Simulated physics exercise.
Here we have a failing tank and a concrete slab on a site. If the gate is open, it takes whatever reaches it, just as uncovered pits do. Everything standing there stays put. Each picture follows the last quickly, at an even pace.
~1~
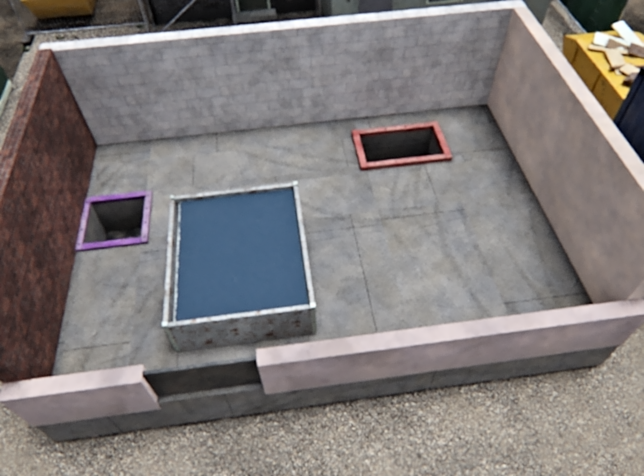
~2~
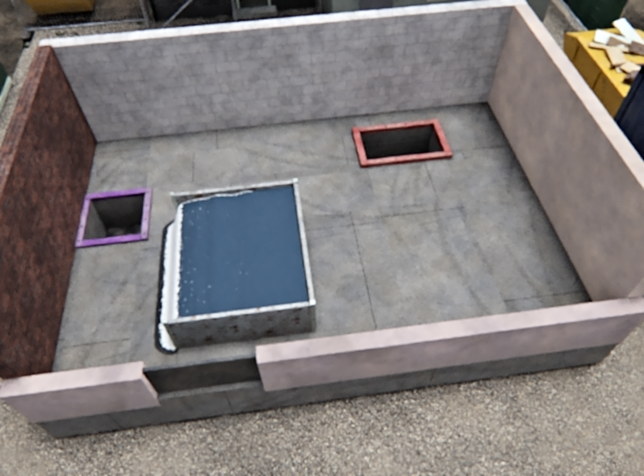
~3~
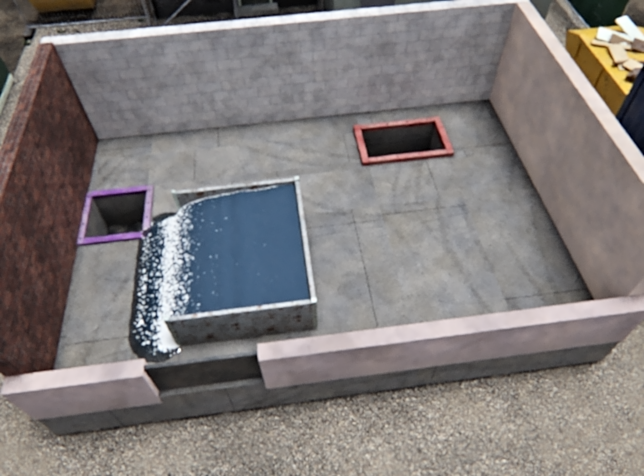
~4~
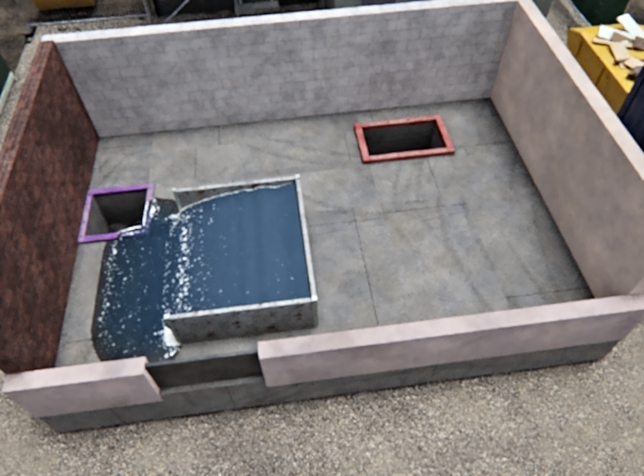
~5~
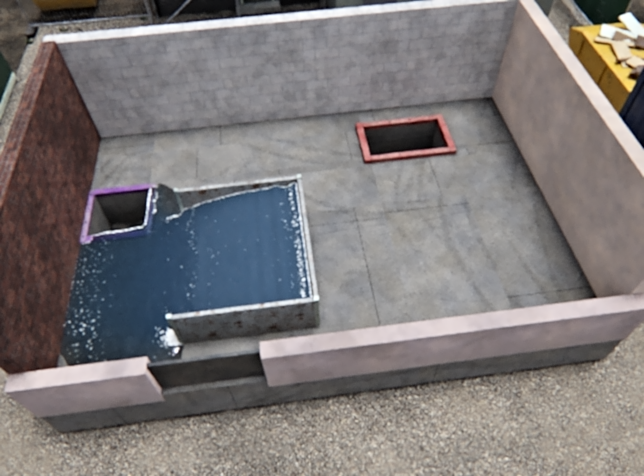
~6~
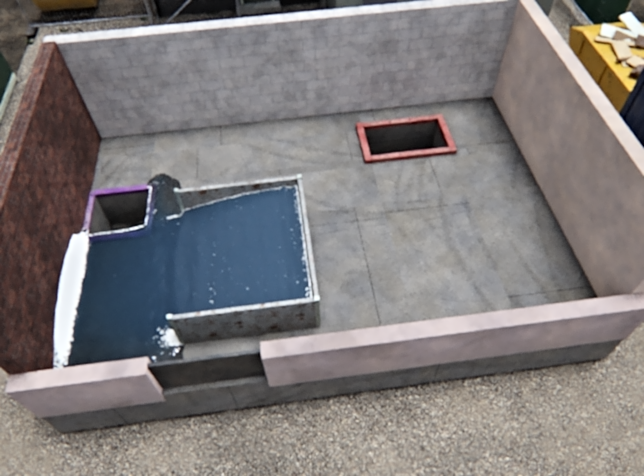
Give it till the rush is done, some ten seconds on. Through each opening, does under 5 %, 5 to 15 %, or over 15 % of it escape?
At the end, the gate ends up low - beneath five per cent. The red pit ends up low - beneath five per cent. The purple pit ends up high - past fifteen per cent.
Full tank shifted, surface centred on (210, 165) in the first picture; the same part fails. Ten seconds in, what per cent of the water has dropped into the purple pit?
I'd put the purple pit near 55 per cent of the whole.
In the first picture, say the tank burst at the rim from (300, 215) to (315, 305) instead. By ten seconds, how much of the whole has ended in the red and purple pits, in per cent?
Approximately, red takes 12 % and purple takes 2 %.
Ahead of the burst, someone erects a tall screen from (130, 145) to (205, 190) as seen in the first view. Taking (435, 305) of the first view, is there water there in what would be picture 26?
Submerged.
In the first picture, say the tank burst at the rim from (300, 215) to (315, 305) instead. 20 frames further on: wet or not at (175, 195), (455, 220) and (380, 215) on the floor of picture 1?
Taking them in order, I'd say not reached, swamped and swamped.
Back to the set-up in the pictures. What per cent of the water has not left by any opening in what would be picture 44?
I'd say around 66 per cent.
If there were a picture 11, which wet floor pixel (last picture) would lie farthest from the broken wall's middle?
Somewhere near (164, 138).
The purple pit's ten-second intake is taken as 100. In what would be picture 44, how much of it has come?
My estimate: Close to 85 per cent.
A moment on, water covers 15 % of the floor; the gate 0 %, the red pit 0 %, the purple pit 6 %.
Next, water covers 20 % of the floor; the gate 0 %, the red pit 0 %, the purple pit 16 %.
Then, water covers 30 % of the floor; the gate 0 %, the red pit 0 %, the purple pit 28 %.
Later, water covers 60 % of the floor; the gate 0 %, the red pit 0 %, the purple pit 35 %.
In the end, water covers 85 % of the floor; the gate 0 %, the red pit 0 %, the purple pit 40 %.
